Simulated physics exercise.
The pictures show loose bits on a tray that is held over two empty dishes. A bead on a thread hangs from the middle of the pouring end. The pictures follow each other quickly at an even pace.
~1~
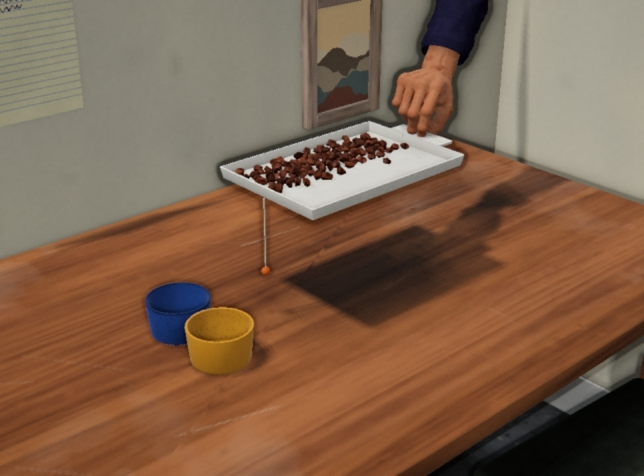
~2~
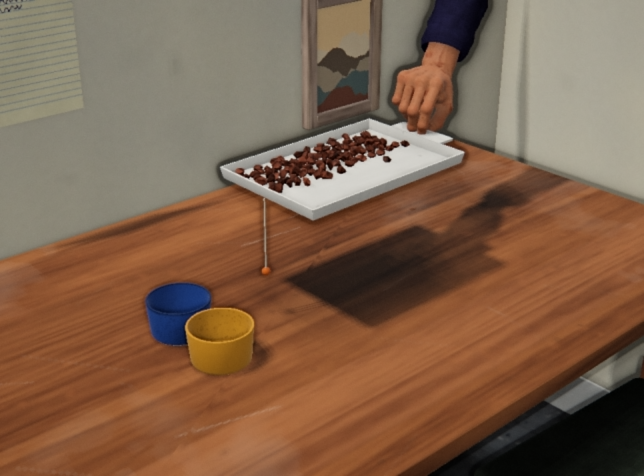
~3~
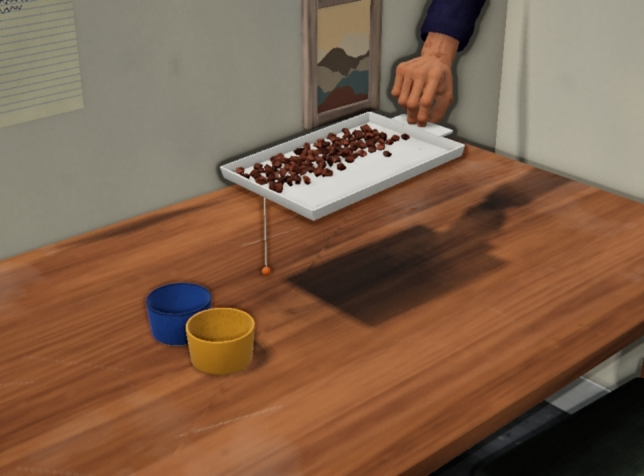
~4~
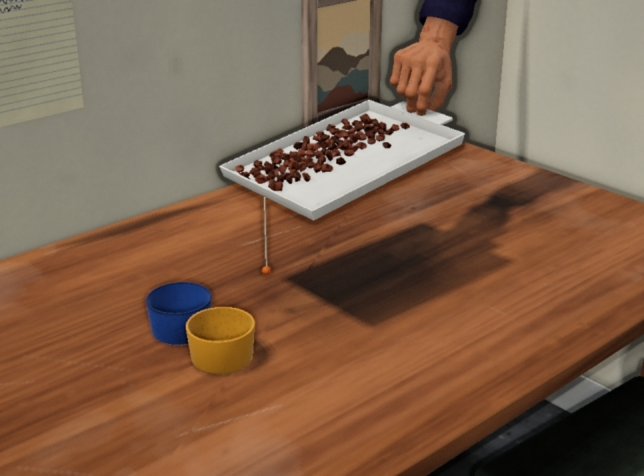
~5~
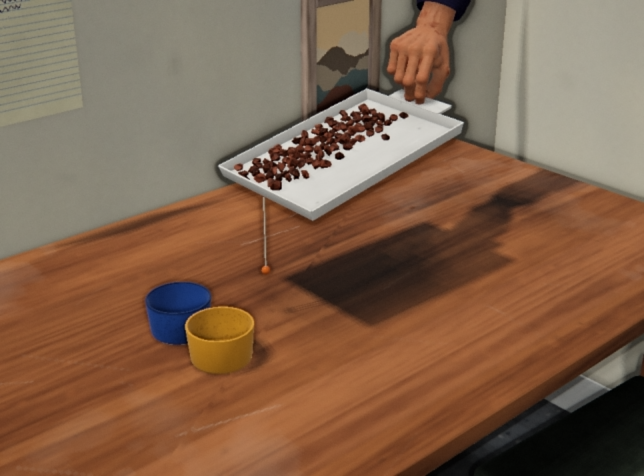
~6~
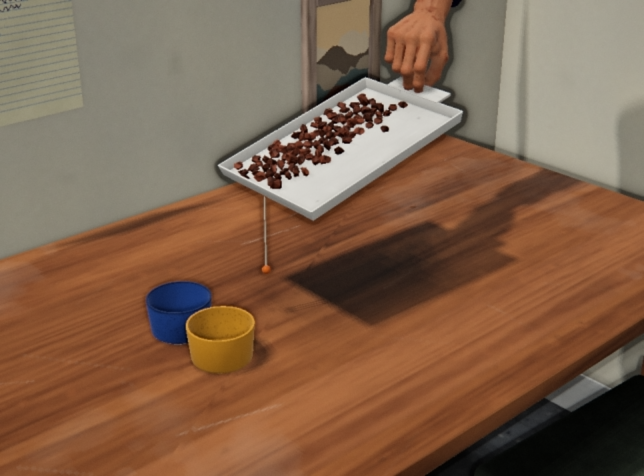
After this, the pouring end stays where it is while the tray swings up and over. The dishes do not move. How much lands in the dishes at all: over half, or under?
Together they catch under half.
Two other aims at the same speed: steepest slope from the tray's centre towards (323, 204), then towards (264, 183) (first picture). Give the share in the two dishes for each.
Near 0 % and 0 %.
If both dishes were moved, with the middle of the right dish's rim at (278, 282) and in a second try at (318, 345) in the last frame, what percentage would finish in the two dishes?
The first gives 0 %, the second 30 %.
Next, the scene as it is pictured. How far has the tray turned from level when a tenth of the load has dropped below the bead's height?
Roughly 70°.
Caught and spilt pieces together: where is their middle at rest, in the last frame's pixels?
Near (245, 330).
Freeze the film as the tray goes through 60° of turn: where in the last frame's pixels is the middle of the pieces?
Close to (270, 174).
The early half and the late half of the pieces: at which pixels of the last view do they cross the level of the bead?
Early half (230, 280), late half (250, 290).
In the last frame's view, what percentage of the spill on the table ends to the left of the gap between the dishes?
Some 10 per cent.
Just after the last frame, tray tipped steeply; almost all on the tray; about a tenth in the air.
A moment on, tray tipped past a quarter turn; roughly a third on the tray; just a few in the right dish; about a tenth in the left dish; roughly a third outside both; roughly a quarter in the air.
Further on, tray tipped past a quarter turn; just a few in the right dish; about a tenth in the left dish; almost all outside both.
When it is over, tray tipped past a quarter turn; just a few in the right dish; about a tenth in the left dish; almost all outside both.
